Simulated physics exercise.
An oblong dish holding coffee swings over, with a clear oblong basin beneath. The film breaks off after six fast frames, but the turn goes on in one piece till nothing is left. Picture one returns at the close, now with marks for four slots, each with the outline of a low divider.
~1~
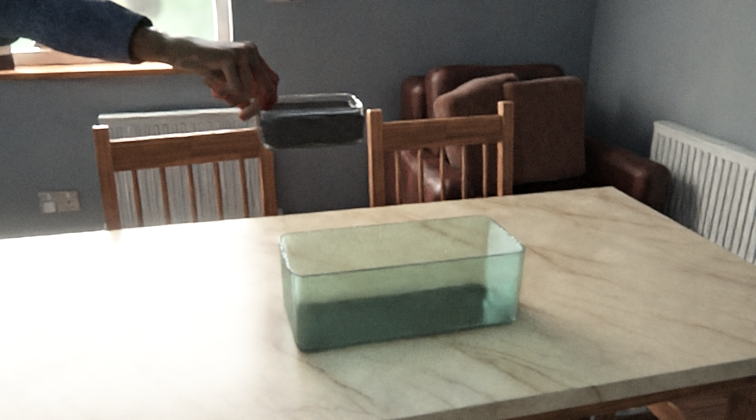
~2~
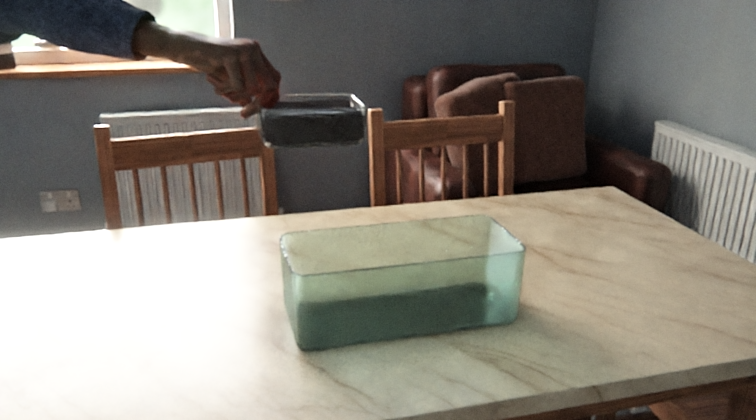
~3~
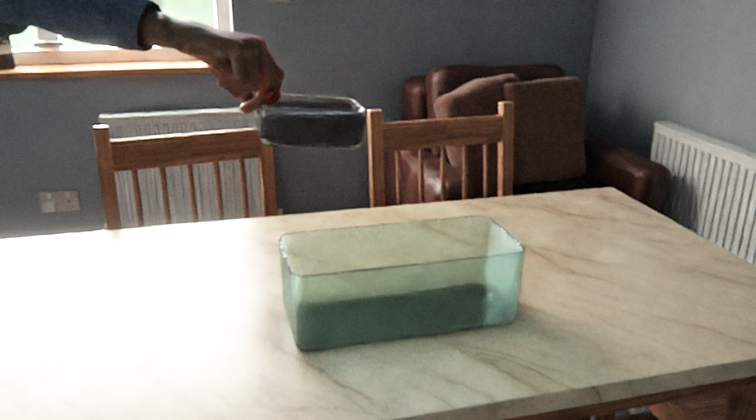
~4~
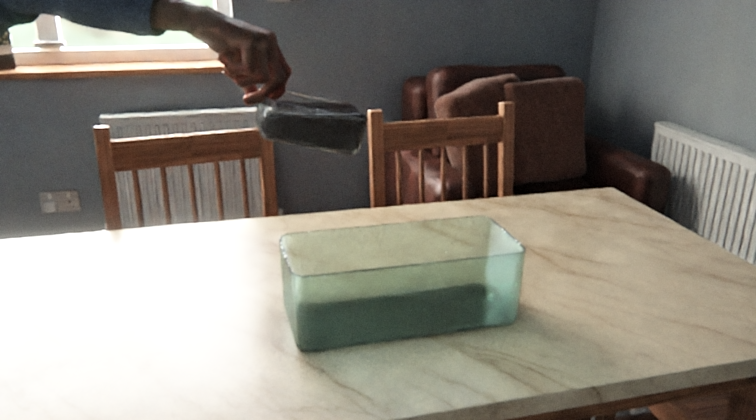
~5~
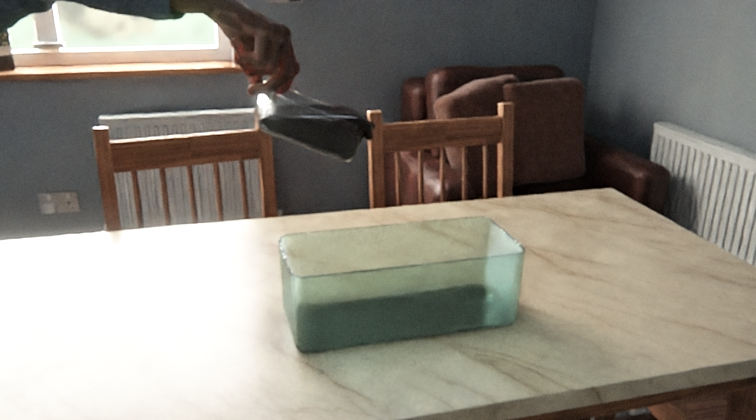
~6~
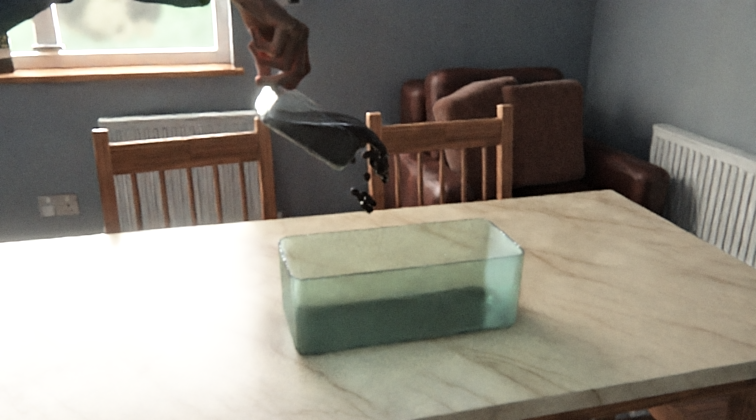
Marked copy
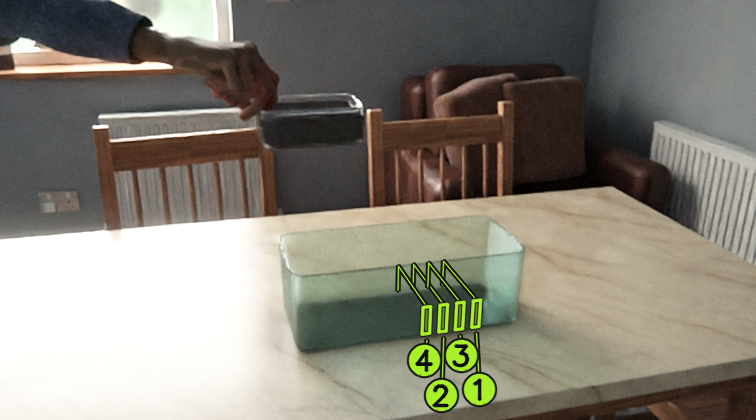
A hand tilts an oblong dish rightward above a clear basin, and dark clumps drop out.
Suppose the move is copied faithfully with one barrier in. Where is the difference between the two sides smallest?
4 beats the others.
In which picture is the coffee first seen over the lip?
In picture 4.
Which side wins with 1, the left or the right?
The left side.
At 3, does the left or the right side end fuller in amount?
The left one.
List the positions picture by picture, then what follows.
Upright, lip at (356, 100); basin from (295, 349) to (515, 319); nothing has left yet.
Upright, lip at (358, 100); nothing has left yet.
Tipped about 6°, lip at (358, 105); nothing has left yet.
Tipped about 14°, lip at (360, 112); coffee is over the lip, down to (360, 112).
Tipped about 24°, lip at (360, 121); coffee is over the lip, down to (366, 133).
Tipped about 36°, lip at (357, 134); coffee is over the lip, down to (364, 205).
On the marked copy, 1 at (476, 332); 2 at (443, 337); 3 at (460, 335); 4 at (426, 339).
For slot 1, about 93 % ends left of the wall and 6 % right of it.
For slot 2, about 90 % ends left of the wall and 7 % right of it.
For slot 3, about 94 % ends left of the wall and 4 % right of it.
For slot 4, about 47 % ends left of the wall and 51 % right of it.
